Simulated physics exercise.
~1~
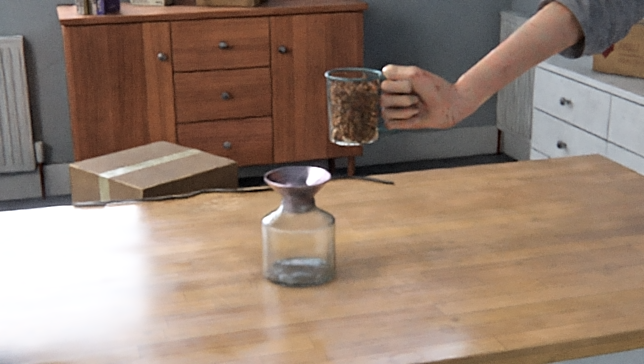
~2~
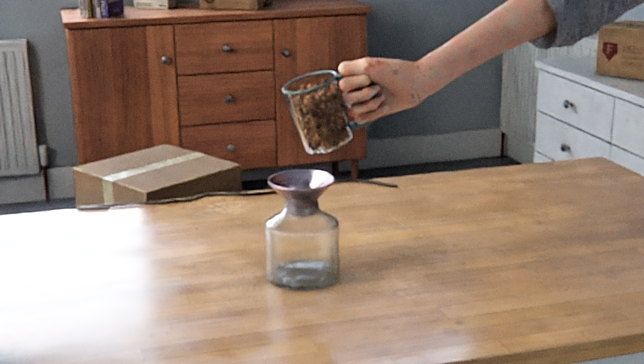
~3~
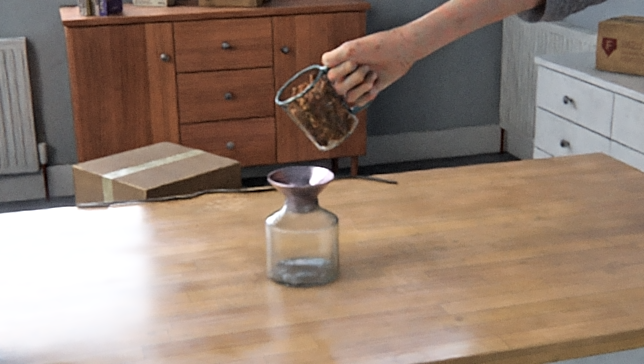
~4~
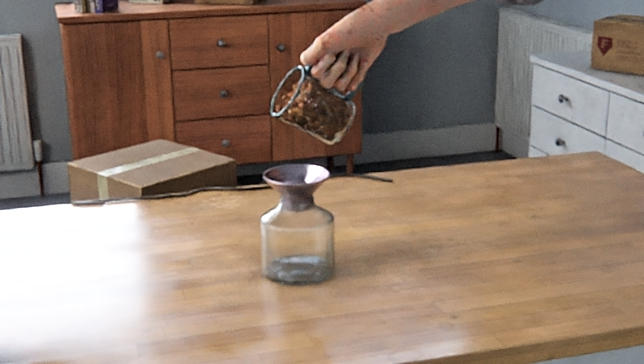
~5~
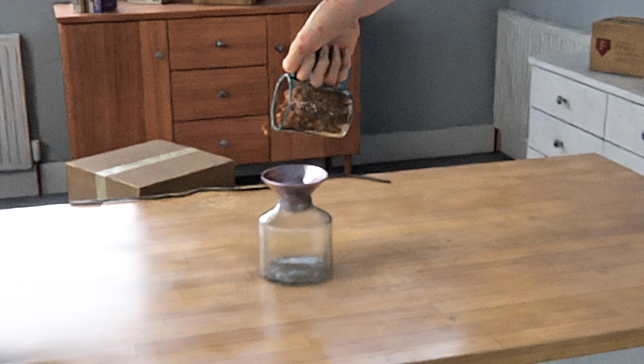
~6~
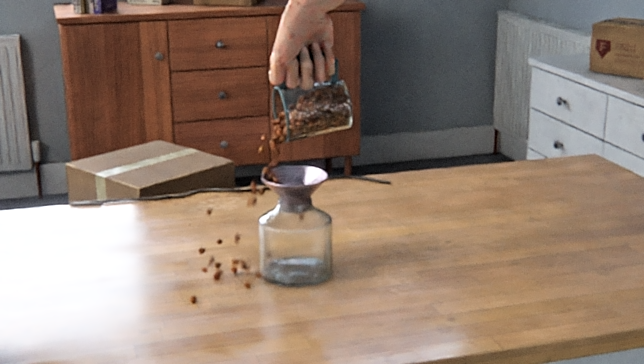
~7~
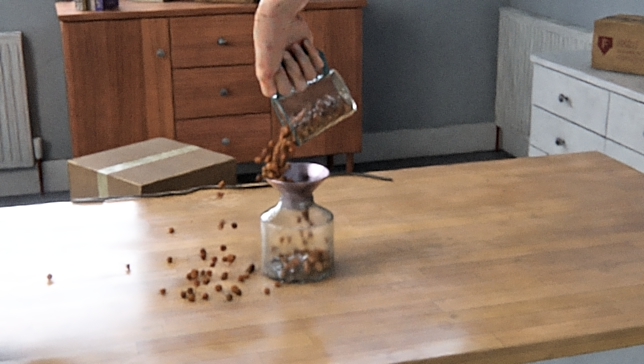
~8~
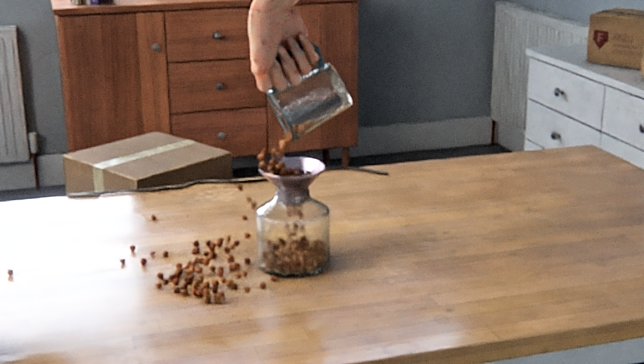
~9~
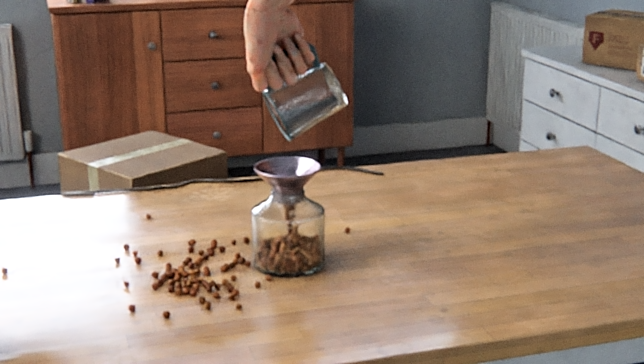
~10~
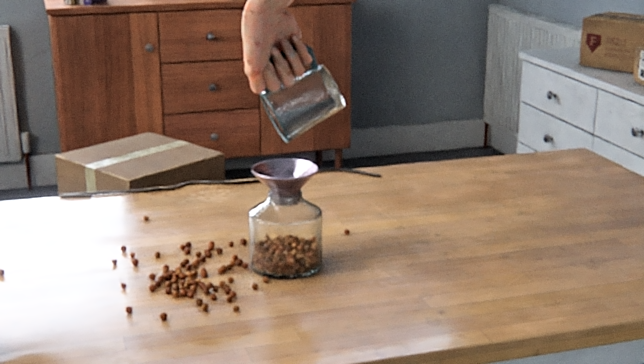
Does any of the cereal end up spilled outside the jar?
Yes, a fair share of the balls ends up scattered on the table to the left of the jar, though the larger part lands inside it.
